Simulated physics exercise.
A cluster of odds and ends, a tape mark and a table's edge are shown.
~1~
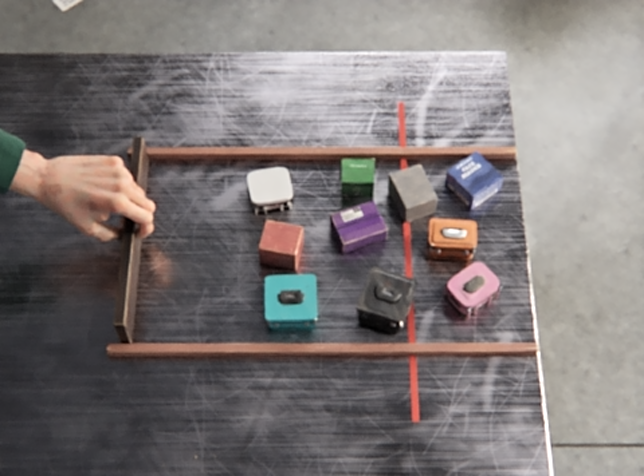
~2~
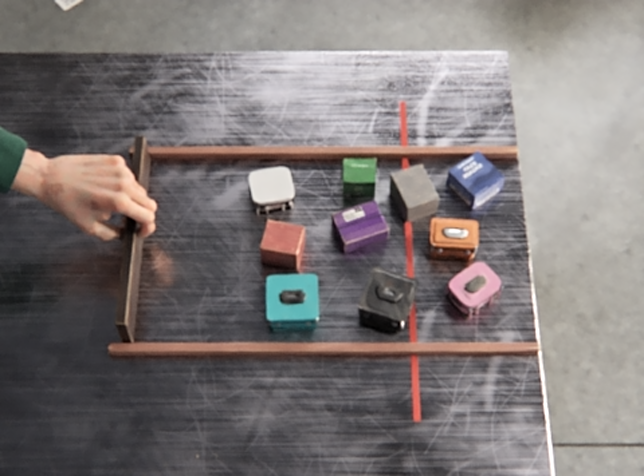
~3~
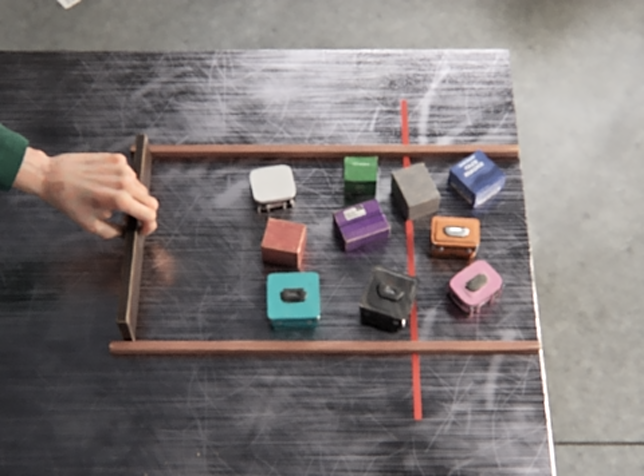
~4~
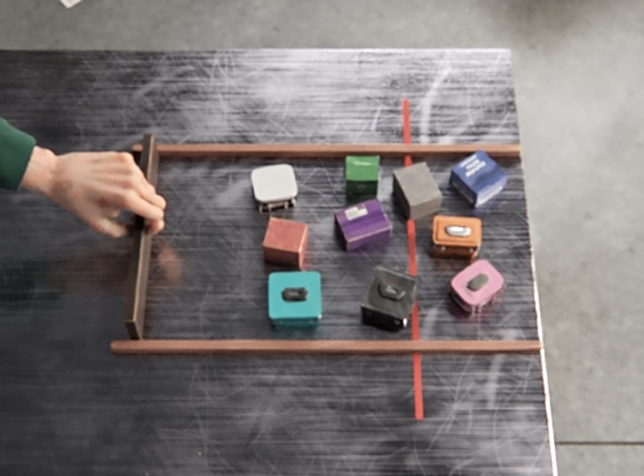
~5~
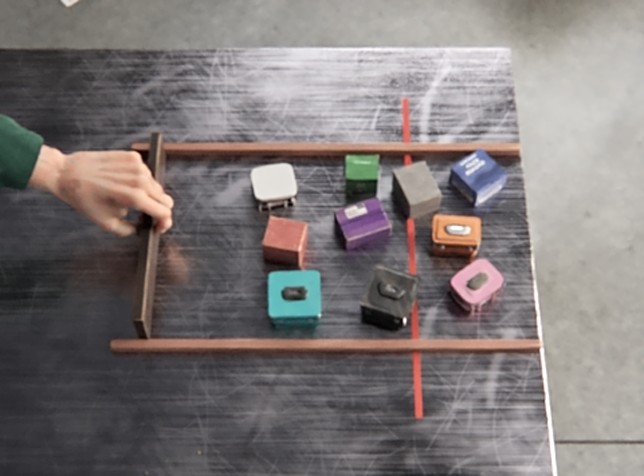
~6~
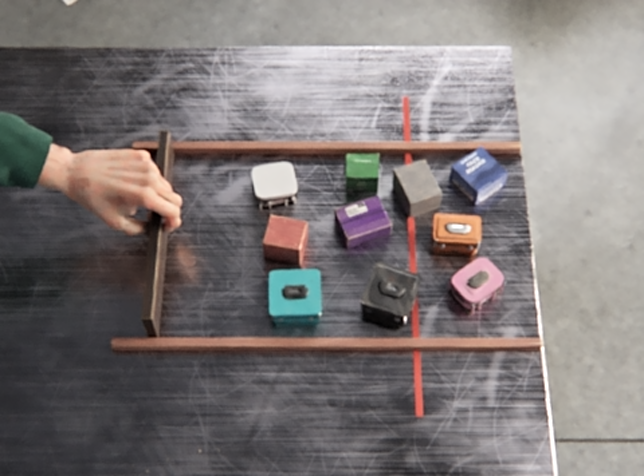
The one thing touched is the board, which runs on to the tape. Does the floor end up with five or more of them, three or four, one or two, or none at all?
Going by the pictures, one or two pieces get pushed right off.
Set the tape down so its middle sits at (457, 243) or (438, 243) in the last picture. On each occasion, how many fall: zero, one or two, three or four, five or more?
First spot, three to four; second spot, 1 or 2.
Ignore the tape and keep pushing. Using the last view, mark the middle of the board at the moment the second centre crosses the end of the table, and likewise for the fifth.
Around (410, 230); afterwards around (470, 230).
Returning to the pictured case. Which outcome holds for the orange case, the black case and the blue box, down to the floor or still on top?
The orange case remains up, the black case holds on, the blue box drops off.
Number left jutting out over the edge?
My count gives 1.
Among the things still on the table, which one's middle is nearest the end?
Pink case.
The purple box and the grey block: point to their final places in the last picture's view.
The purple box ends up near (468, 214), and the grey block near (502, 183).
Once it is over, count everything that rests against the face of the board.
It's 3.
Early on, none off yet; blue box at rest near (478, 175); pink case at rest near (476, 286); orange case at rest near (456, 235).
Finally, the number that fall off is one or two; lost, blue box.
